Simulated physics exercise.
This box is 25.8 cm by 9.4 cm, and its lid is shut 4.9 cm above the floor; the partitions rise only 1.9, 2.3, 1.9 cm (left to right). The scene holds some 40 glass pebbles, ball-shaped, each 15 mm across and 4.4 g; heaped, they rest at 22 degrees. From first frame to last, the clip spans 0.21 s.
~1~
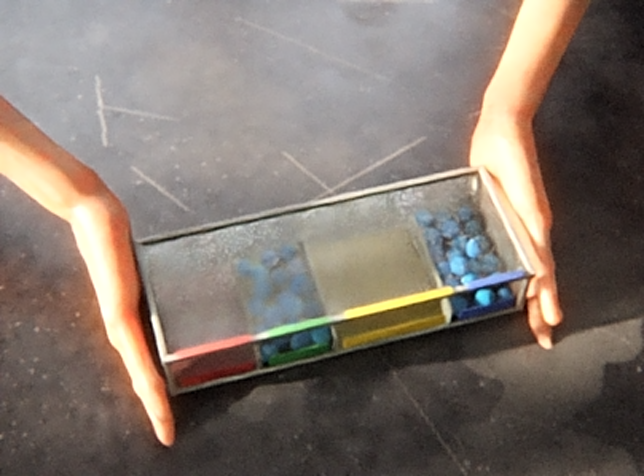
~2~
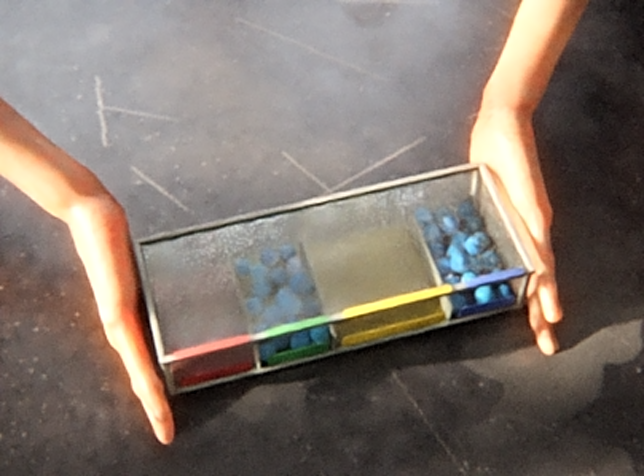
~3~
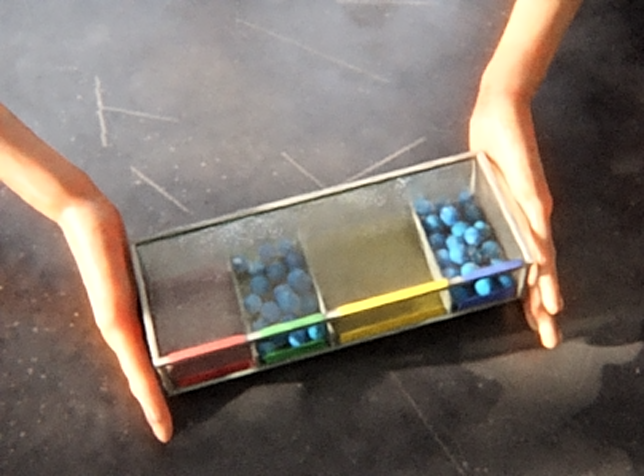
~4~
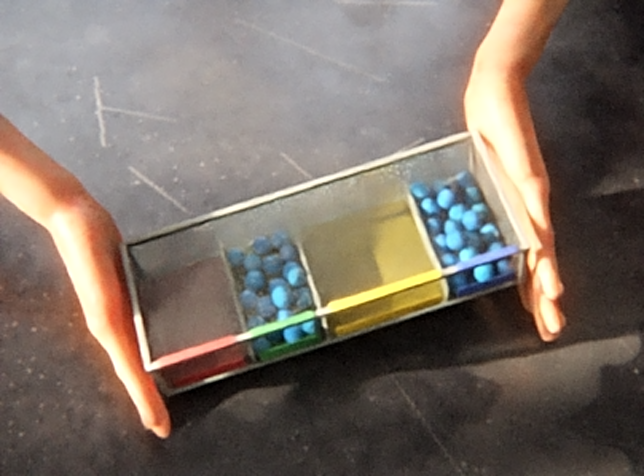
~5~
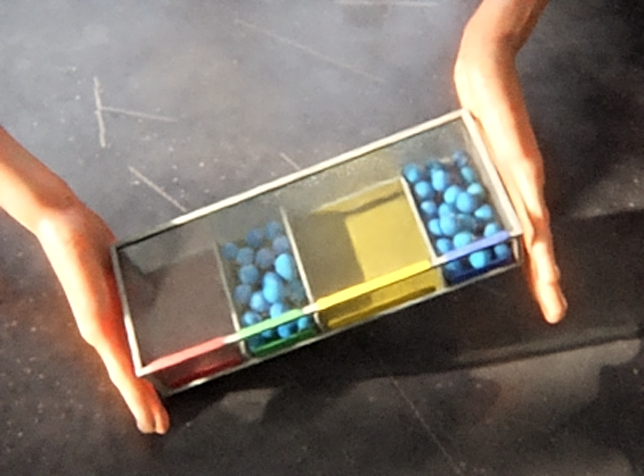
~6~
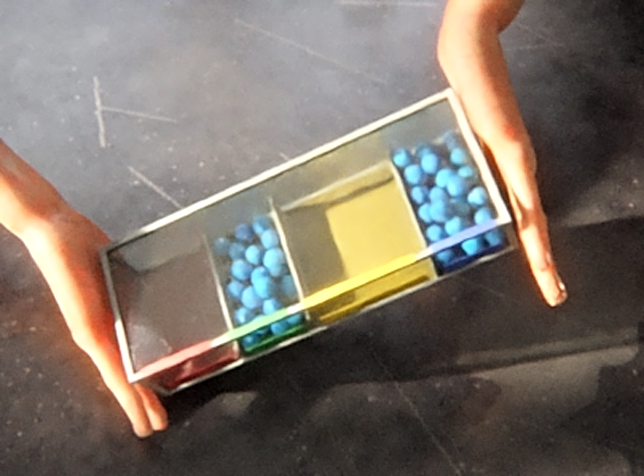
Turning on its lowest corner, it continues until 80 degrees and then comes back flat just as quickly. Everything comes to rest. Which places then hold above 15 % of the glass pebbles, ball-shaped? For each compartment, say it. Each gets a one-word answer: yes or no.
My answers are red yes, blue no, green yes, yellow yes.
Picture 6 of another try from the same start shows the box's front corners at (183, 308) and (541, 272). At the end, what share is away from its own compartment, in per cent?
In that case about 20 percent.
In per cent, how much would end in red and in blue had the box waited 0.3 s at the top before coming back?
Red keeps 60% and blue keeps 0%.
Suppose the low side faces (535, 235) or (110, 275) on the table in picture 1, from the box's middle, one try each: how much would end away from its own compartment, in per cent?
The share comes to roughly 35 in a hundred, then roughly 75 in a hundred.
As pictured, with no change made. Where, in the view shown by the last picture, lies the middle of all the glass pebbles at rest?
Estimated resting centre: Around (256, 321).
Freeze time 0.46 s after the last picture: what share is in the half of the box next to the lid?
Share: Approx. 60 %.
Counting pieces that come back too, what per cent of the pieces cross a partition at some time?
Some 75 per cent.
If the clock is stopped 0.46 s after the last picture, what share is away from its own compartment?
Reading: Close to 35 %.
Then, 0.46 s after the last picture, tilt 78 degrees; red 5 %, blue 20 %, green 45 %, yellow 25 %.
Then, 0.76 s after the last picture, tilt 32 degrees; red 40 %, green 25 %, yellow 30 %.
Then, 1.17 s after the last picture, tilt 0 degrees; red 40 %, green 25 %, yellow 30 %.
In the end, red 40 %, blue 0 %, green 25 %, yellow 30 %.
